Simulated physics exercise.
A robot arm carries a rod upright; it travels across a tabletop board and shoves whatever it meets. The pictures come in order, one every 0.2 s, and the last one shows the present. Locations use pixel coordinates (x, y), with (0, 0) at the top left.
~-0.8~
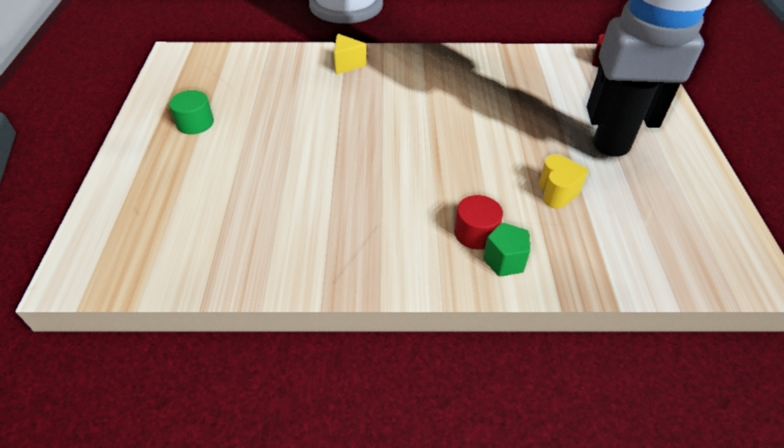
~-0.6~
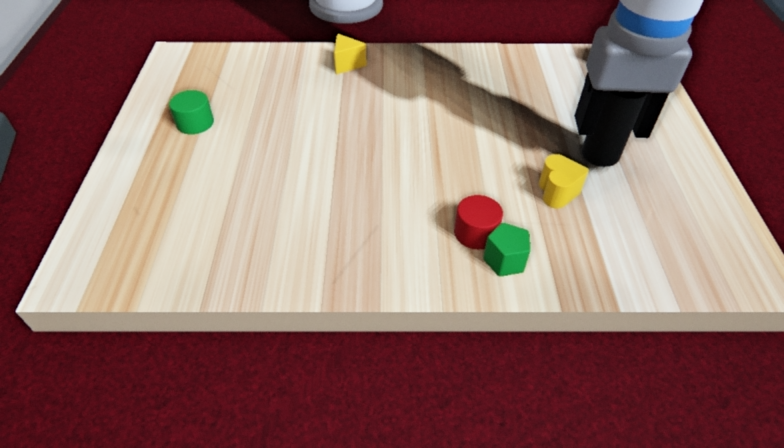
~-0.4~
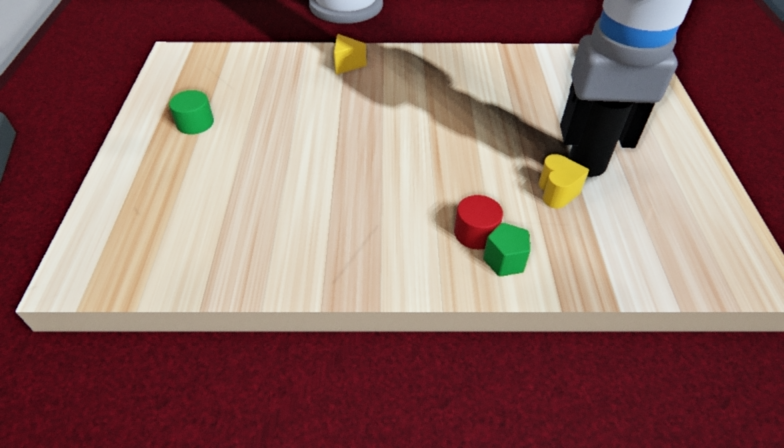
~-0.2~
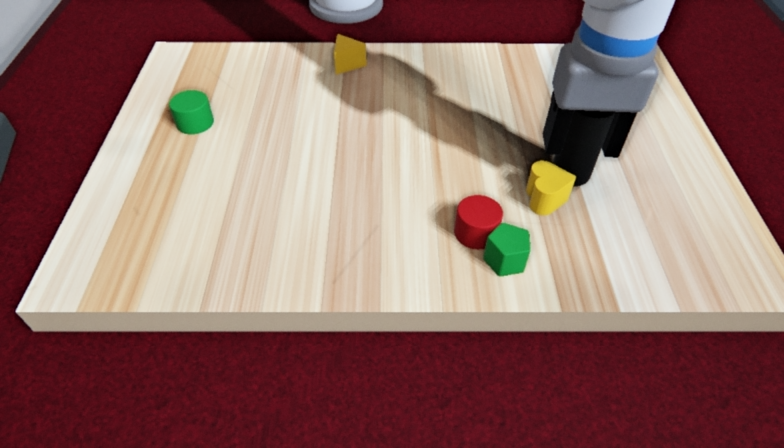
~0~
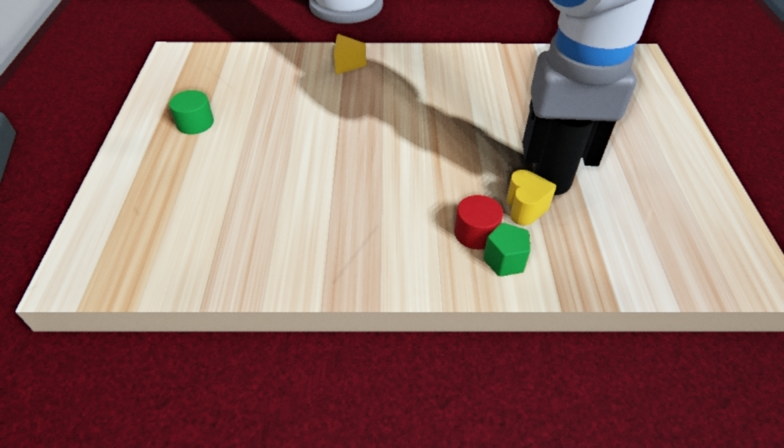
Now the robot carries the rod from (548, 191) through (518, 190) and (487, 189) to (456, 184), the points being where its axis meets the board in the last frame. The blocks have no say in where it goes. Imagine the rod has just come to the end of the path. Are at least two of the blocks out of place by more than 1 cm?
No, that is not how it ends up.
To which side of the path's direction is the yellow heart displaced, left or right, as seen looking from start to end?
Out to the left.
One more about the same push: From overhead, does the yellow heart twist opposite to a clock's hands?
Yes, that is what happens.
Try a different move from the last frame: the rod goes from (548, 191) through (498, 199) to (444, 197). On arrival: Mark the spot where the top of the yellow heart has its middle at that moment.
Near (496, 204).
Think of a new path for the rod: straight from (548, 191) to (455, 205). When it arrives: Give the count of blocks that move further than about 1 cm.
A pair of blocks is moved.
What follows on the original path. Halfway along, rod (504, 181); yellow heart (512, 194), turned 35° anticlockwise.
At the end, rod (457, 176); red round block still; yellow heart (512, 194), turned 35° anticlockwise.
